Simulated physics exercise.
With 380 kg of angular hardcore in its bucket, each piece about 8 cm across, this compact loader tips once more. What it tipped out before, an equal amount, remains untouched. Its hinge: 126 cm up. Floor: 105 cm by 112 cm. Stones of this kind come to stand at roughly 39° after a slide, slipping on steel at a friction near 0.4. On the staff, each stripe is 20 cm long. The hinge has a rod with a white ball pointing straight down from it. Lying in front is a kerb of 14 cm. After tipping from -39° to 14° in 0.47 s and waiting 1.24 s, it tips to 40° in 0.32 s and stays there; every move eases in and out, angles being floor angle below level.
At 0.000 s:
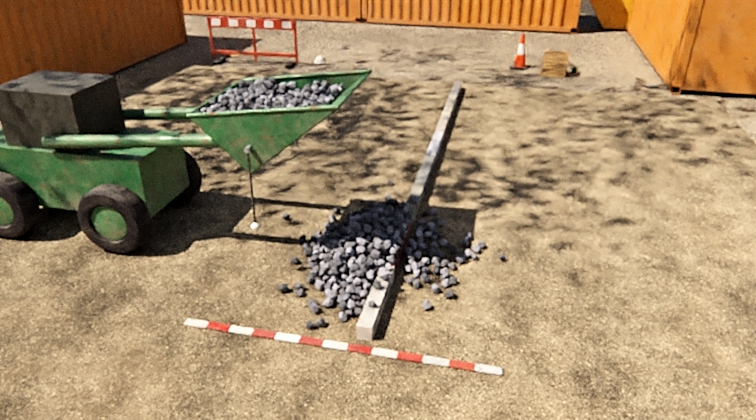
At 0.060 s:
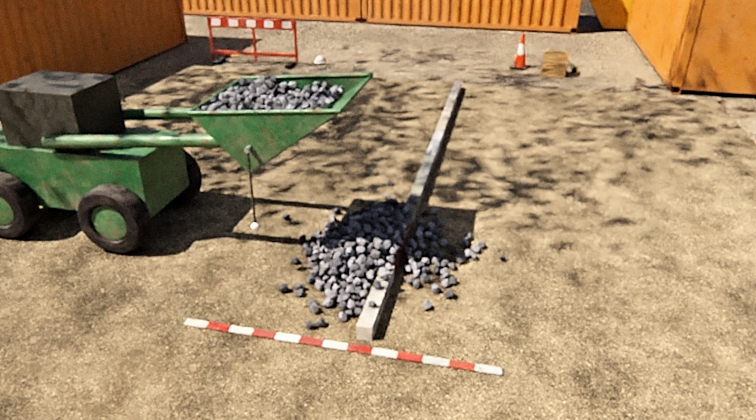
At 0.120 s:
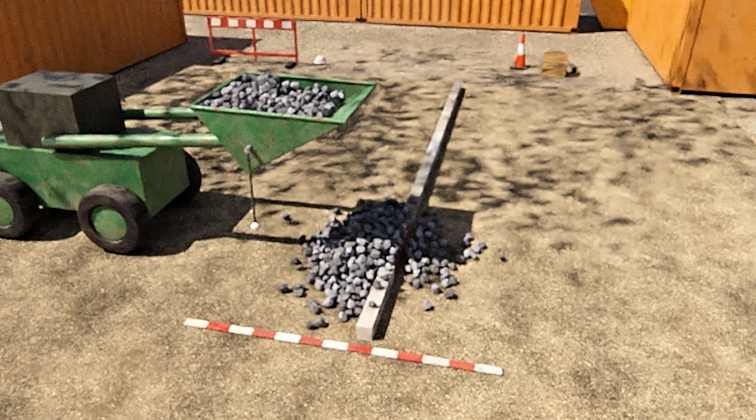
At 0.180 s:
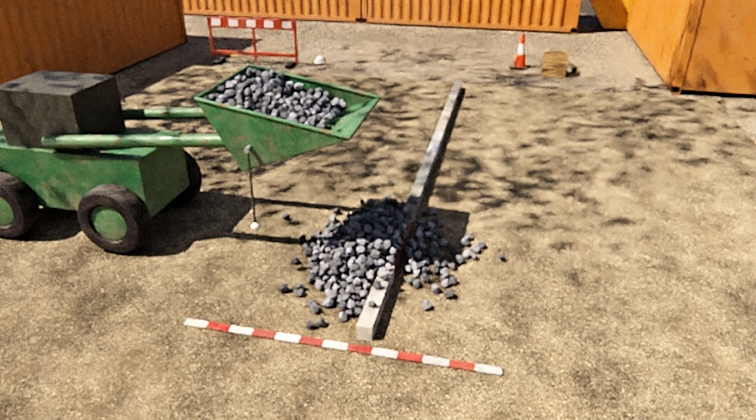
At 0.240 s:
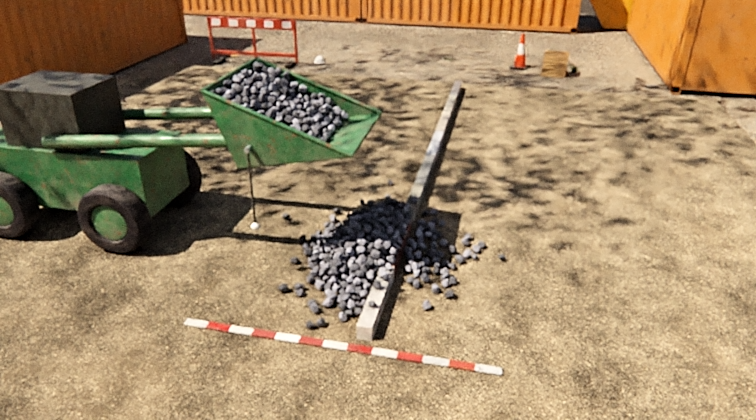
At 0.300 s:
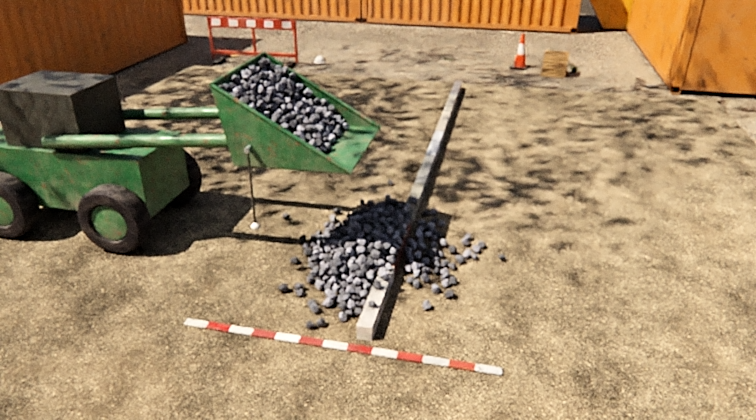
A green loader steadily tilts its stone-filled bucket downward to the right above a grey stone pile.
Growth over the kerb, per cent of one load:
16 percent.
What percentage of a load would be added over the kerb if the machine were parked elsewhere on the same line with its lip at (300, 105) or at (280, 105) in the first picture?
Case one about 0 %, case two about 0 %.
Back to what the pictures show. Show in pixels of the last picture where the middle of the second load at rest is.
Their middle is at about (362, 235).
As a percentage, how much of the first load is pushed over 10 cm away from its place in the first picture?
I'd put it at about 5 per cent.
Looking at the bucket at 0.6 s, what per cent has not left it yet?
Still inside: Some 100 %.
After 0.4 s the floor is at 11°; in per cent of one load, 100 in the bucket, 89 on this side of the kerb, 11 over the kerb; the foremost stones are at (474, 250).
After 0.6 s the floor is at 14°; in per cent of one load, 100 in the bucket, 89 on this side of the kerb, 11 over the kerb; the foremost stones are at (474, 250).
After 2.5 s the floor is at 40°; in per cent of one load, 30 in the bucket, 148 on this side of the kerb, 22 over the kerb; the foremost stones are at (492, 263).
After 5.2 s the floor is at 40°; in per cent of one load, 0 in the bucket, 173 on this side of the kerb, 27 over the kerb; the foremost stones are at (492, 263). Net gain over the kerb, 16.
